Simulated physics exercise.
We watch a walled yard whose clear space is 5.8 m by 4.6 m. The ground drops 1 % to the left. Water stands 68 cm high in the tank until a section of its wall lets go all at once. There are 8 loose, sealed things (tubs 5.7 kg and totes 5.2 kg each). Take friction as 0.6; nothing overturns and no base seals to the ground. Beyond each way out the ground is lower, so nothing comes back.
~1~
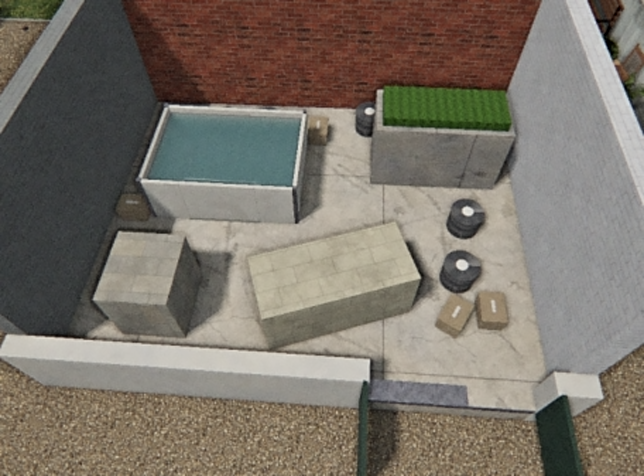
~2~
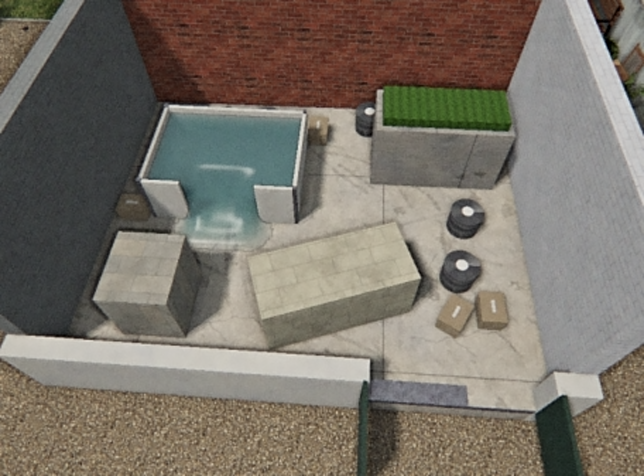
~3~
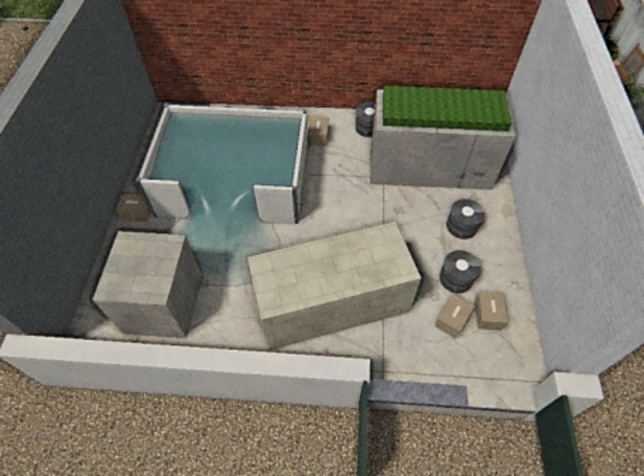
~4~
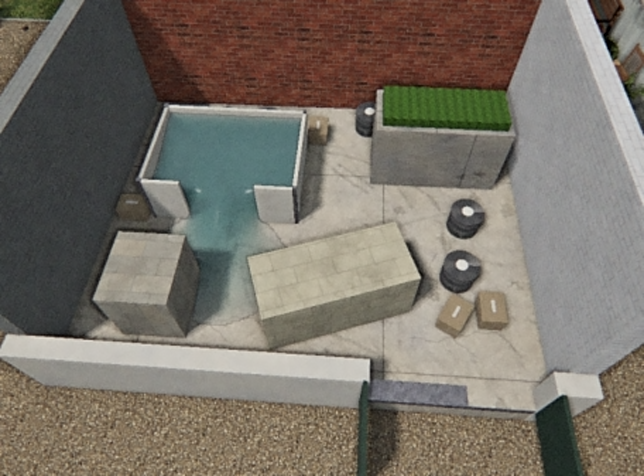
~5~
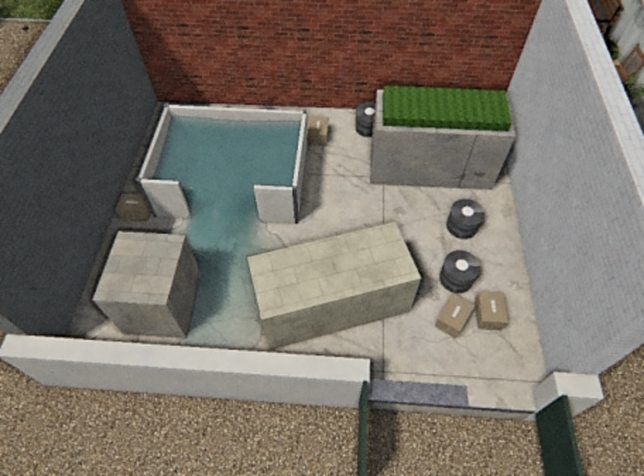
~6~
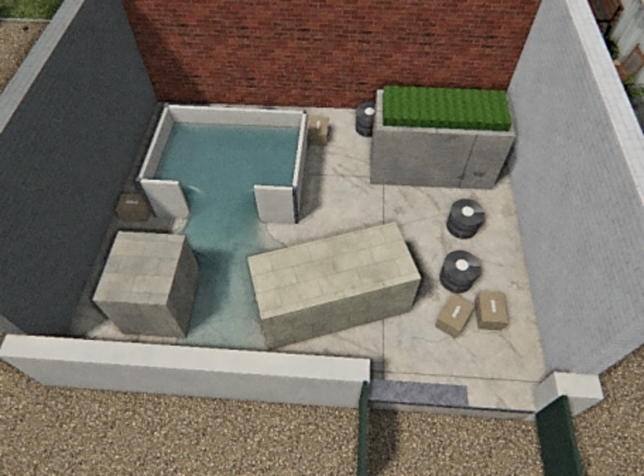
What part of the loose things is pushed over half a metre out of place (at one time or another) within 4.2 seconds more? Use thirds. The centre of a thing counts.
Share: From one to two thirds.
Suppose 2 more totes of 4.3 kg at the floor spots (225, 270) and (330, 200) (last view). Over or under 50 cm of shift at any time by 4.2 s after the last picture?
In turn: Over, under.
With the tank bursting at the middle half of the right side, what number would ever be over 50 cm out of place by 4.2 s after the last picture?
In that case 6 of them.
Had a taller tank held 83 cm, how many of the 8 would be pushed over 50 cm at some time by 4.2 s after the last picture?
In that case 5 of them.
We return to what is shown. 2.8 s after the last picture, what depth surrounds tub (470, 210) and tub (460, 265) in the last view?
Roughly 2 and 2 cm.
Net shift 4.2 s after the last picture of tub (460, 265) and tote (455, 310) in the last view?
In turn: 20 cm, 120 cm.
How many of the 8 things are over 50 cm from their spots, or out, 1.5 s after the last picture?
I count 1.
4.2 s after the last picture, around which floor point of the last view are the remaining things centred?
Around (377, 184).
Then, 0.4 s after the last picture 0 of 8 are over 50 cm from their spots; 0 afloat.
Then, 1.5 s after the last picture 1 of 8 are over 50 cm from their spots; 1 afloat.
Then, 2.8 s after the last picture 3 of 8 are over 50 cm from their spots; 2 afloat.
Then, 4.2 s after the last picture 3 of 8 are over 50 cm from their spots, and 3 have been at some point; 6 afloat.
